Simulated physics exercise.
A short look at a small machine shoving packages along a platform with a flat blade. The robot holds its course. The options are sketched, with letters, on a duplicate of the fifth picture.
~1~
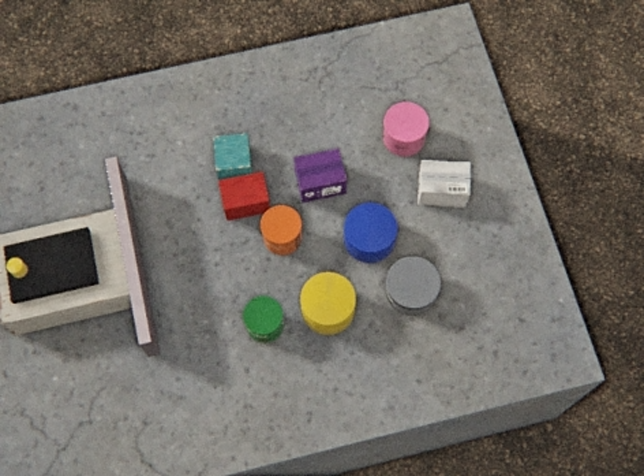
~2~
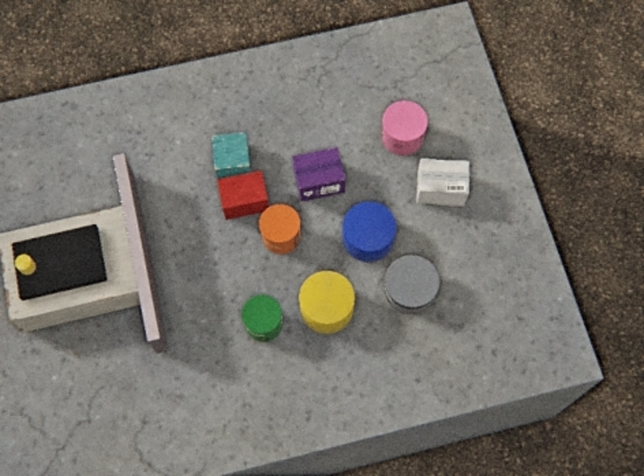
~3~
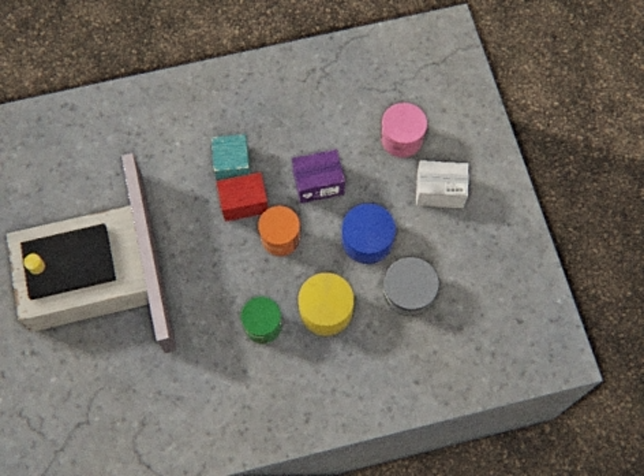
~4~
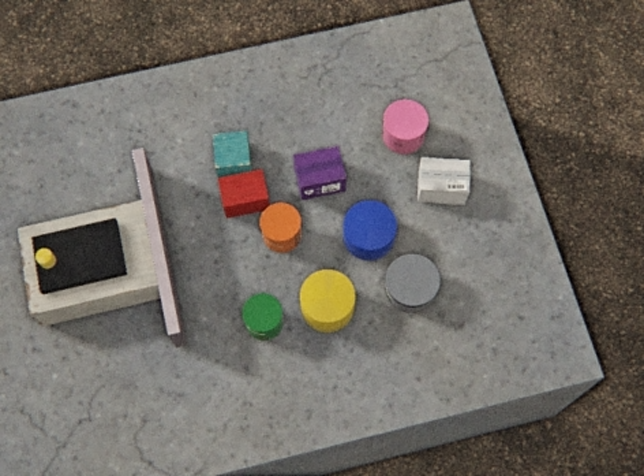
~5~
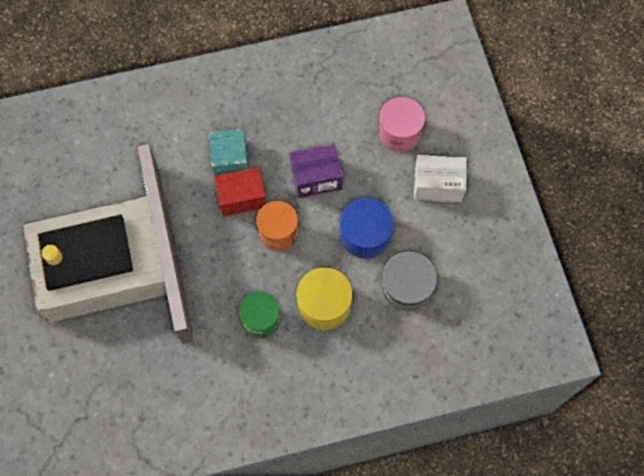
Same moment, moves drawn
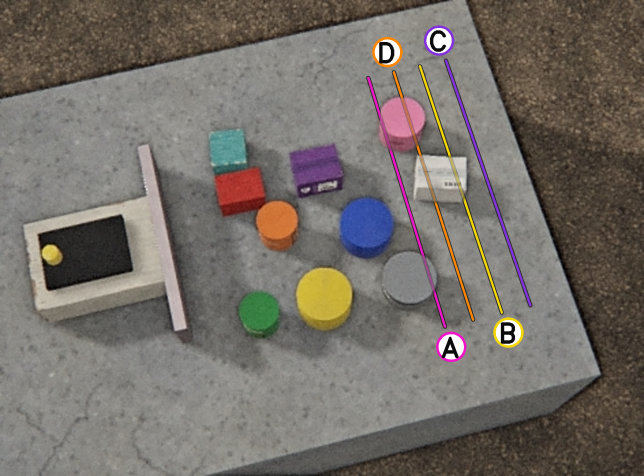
To begin with, a small pale machine with a flat upright blade sits at the left of a grey platform, facing a cluster of colourful crates and canisters. It then creeps steadily a short way right, narrowing the gap, while the packages stay in place, untouched by the blade.
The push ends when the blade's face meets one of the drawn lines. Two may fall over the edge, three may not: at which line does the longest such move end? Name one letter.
Stop at B.
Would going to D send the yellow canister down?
No.
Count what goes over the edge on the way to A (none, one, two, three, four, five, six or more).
The count is none.
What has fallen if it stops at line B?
It is the grey pail.
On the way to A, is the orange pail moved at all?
By then, yes.
On the marked copy, A at (405, 196); B at (459, 183); C at (486, 177); D at (431, 190).
With B. Early on, robot (203, 224); turquoise crate (276, 142); grey pail (416, 280).
Further on, robot (310, 199); grey pail (515, 252); white parcel (461, 182).
At the end, robot (394, 179); grey pail over the edge; purple parcel (513, 124); one fallen.
As for the rest, A is within the limit but short; C drops four; D is within the limit but short.
